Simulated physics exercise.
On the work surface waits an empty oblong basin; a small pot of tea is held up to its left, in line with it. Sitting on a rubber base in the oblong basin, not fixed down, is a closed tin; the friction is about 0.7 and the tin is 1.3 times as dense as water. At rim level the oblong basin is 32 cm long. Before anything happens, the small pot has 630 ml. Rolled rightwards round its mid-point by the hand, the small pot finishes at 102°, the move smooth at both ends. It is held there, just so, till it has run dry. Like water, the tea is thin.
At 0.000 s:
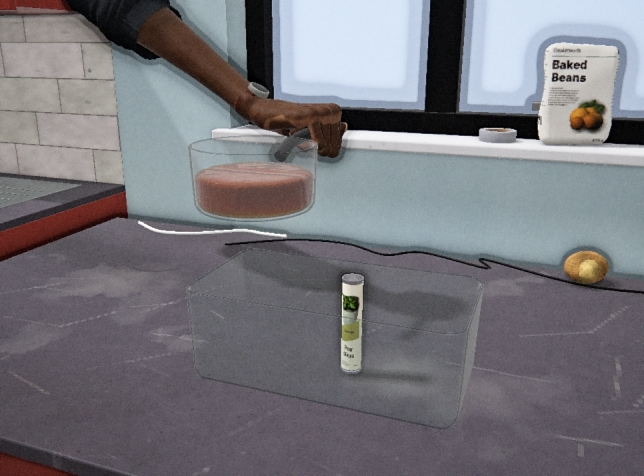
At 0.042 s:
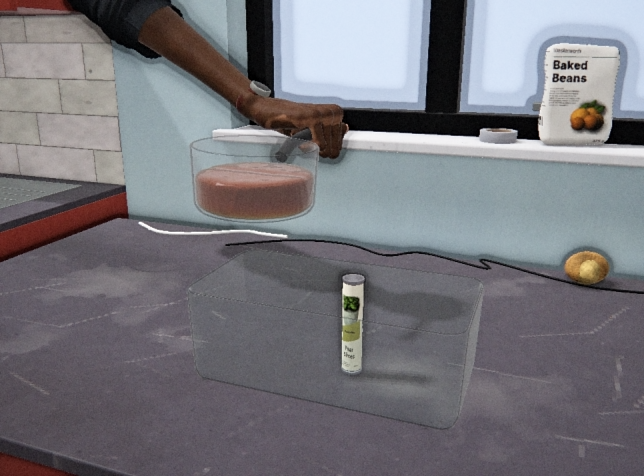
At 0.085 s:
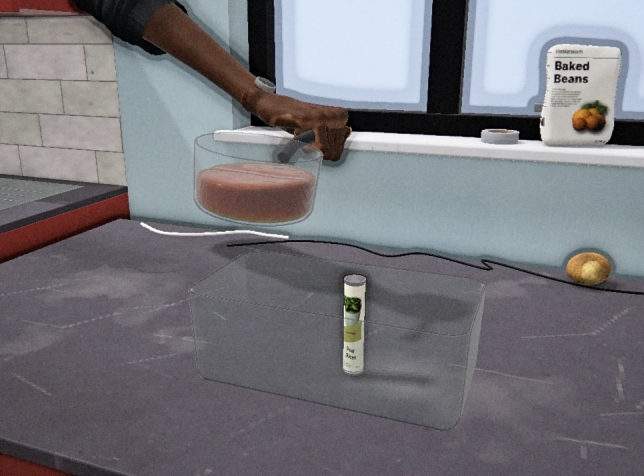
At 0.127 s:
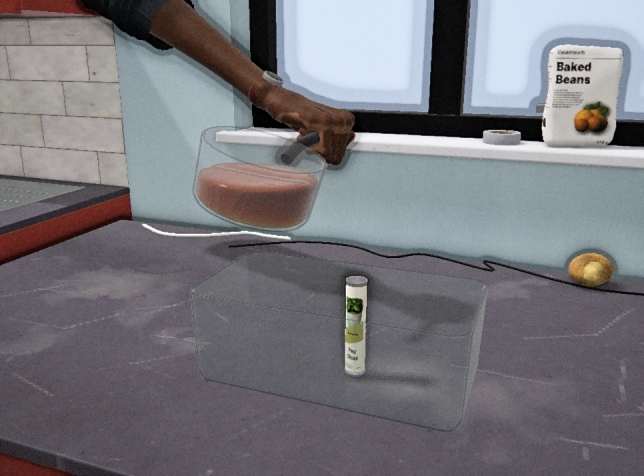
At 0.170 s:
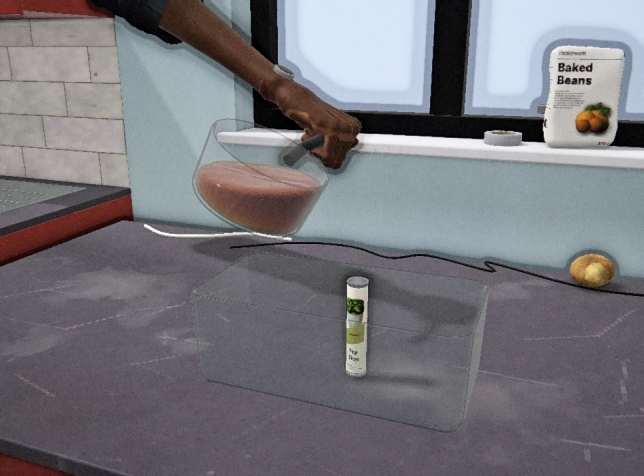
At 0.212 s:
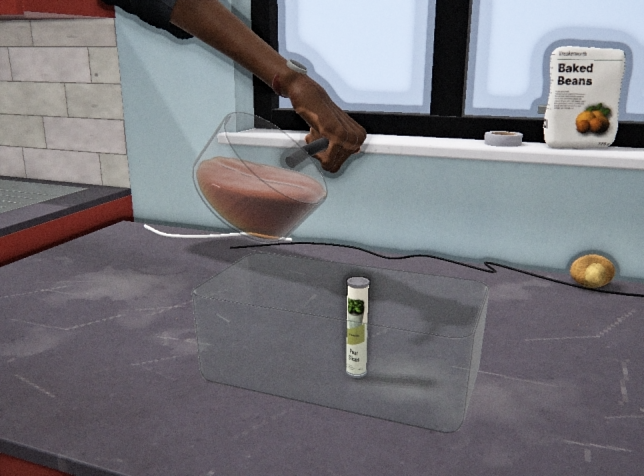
A hand tilting a clear pot of reddish-brown liquid steadily rightwards above a countertop, near a clear basin containing an upright tin.
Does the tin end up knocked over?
Yes.
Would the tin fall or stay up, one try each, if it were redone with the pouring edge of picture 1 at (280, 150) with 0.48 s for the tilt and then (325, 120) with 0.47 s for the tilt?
The tin stays vertical the first time and overturns the second time.
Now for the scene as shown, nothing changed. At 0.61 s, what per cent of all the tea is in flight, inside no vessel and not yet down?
6 in a hundred, give or take.
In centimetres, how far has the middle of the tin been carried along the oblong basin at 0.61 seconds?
About 2 cm.
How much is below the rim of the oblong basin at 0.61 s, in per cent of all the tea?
My estimate is about 86 percent.
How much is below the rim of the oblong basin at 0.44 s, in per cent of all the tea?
Around 36 percent.
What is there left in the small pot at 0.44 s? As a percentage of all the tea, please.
Fraction remaining: Approx. 24 per cent.
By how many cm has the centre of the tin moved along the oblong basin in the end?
All told, the tin's centre has moved close to 8.0 cm.
Then, 0.44 s in, the tilt is 100° and 24 per cent is still to pour; the tin stands where it began.
Then, 0.61 s in, the tilt is 102° and 8 per cent is still to pour; the tin stands 2 cm from where it began.
Then, 0.79 s in, the tilt is 102° and 1 per cent is still to pour; the tin leans 25°.
Then, 0.98 s in, the tilt is 102° and 0 per cent is still to pour; the tin lies on its side.
Finally, the tin lies on its side.
